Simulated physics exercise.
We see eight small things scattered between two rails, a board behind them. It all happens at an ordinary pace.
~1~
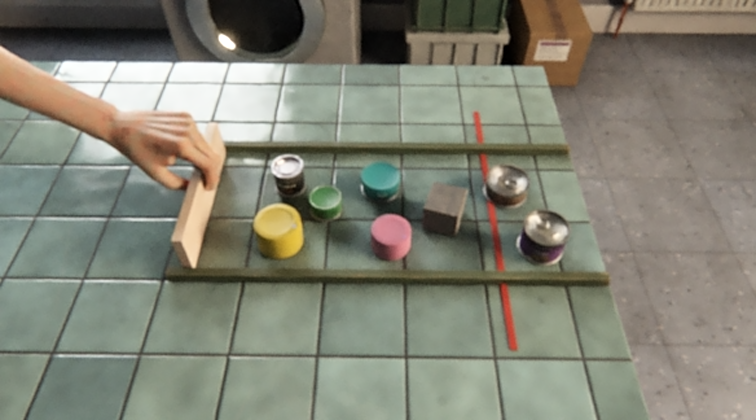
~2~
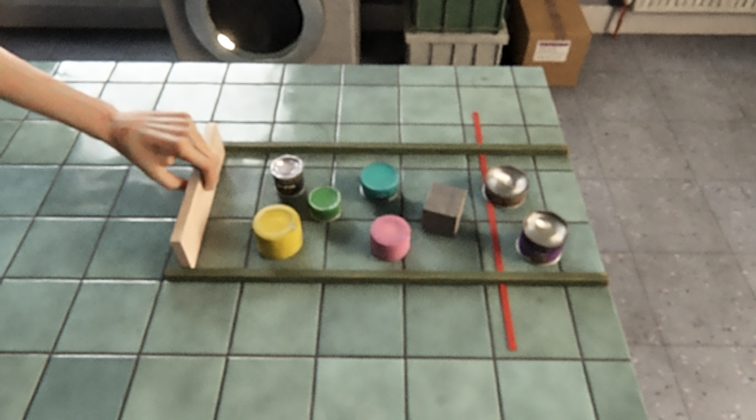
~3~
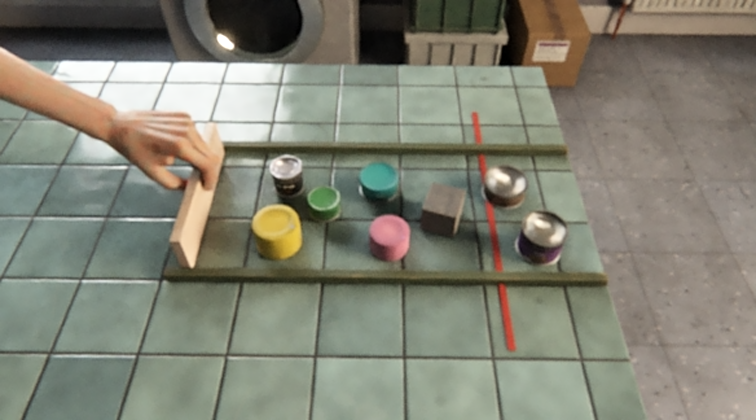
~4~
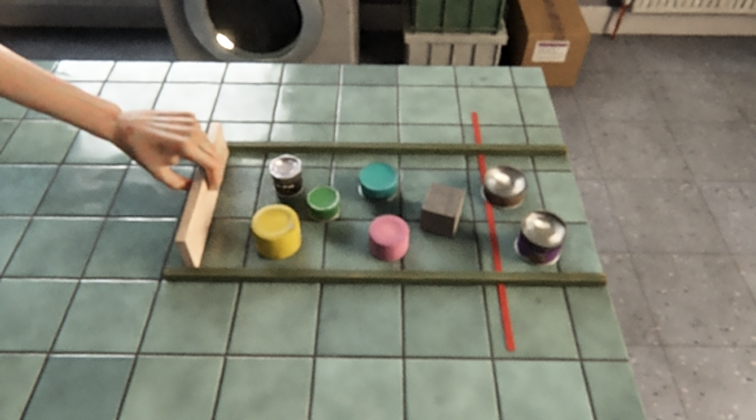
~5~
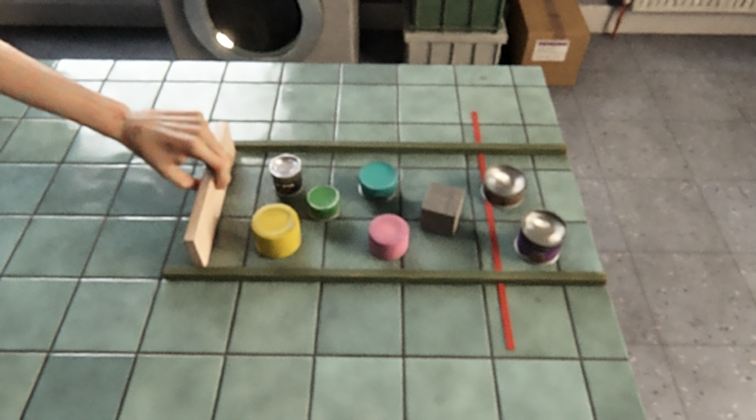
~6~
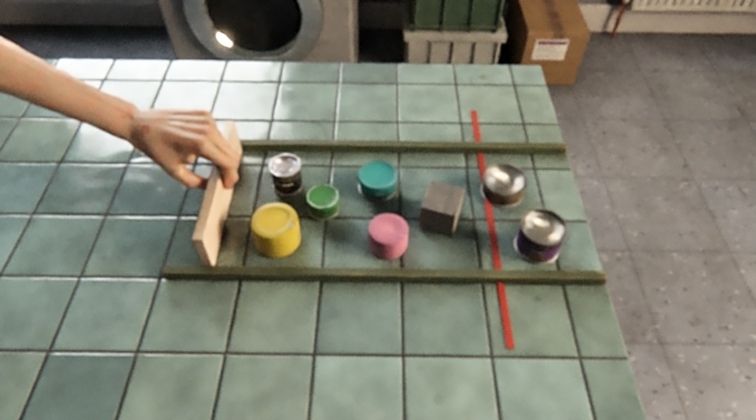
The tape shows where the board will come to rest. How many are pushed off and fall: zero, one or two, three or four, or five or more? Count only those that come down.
The number that fall off is zero.
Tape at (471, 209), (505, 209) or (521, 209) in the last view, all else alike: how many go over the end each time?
Down on the floor: 0, 0 and 2.
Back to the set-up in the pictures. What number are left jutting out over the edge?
Overhanging: 2.
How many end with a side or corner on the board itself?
It touches 3.
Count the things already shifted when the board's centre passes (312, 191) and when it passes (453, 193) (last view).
First 3, then 8.
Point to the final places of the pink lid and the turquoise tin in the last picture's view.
The pink lid stops around (560, 252); the turquoise tin around (534, 175).
A little later, none off yet; purple tin at rest near (540, 236); brown tin at rest near (504, 185); grey block at rest near (442, 208).
Next, none off yet; purple tin at rest near (540, 236); brown tin at rest near (504, 185); grey block at rest near (452, 209).
When it is over, the number that fall off is zero.
